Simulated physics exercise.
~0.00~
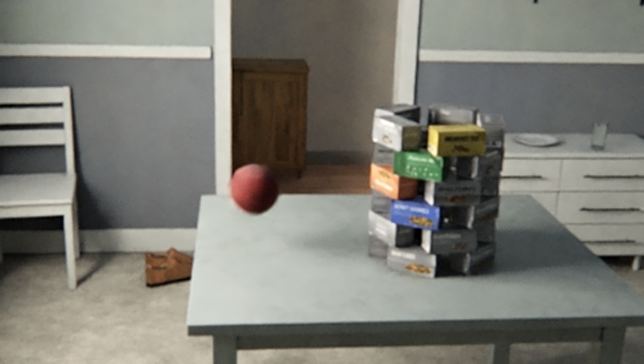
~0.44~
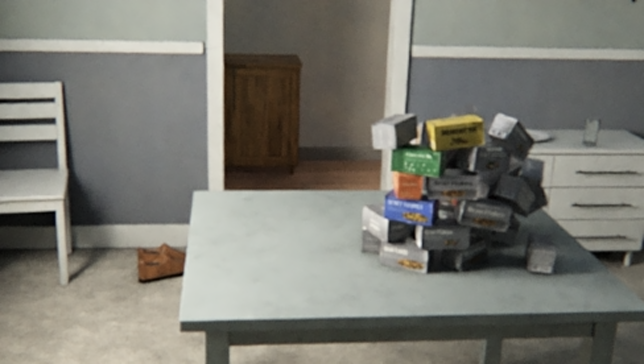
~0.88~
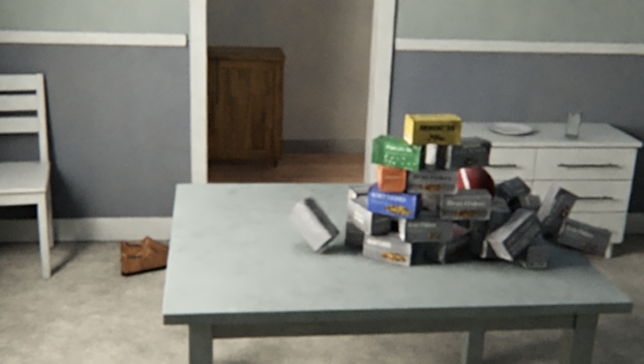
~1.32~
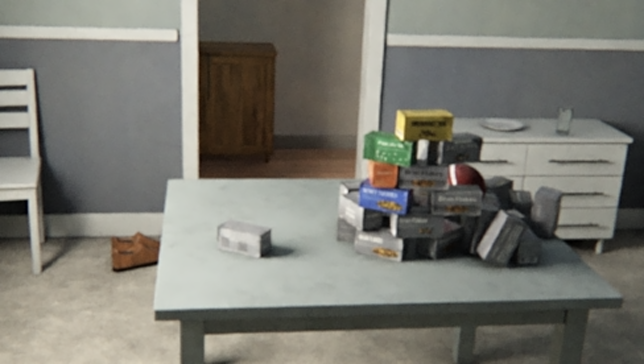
In this clip, a red ball flies toward a round tower of small boxes on a table and strikes it, knocking many gray boxes loose across the tabletop, while the green, orange, blue and yellow boxes remain stacked, with the ball resting among the pile.
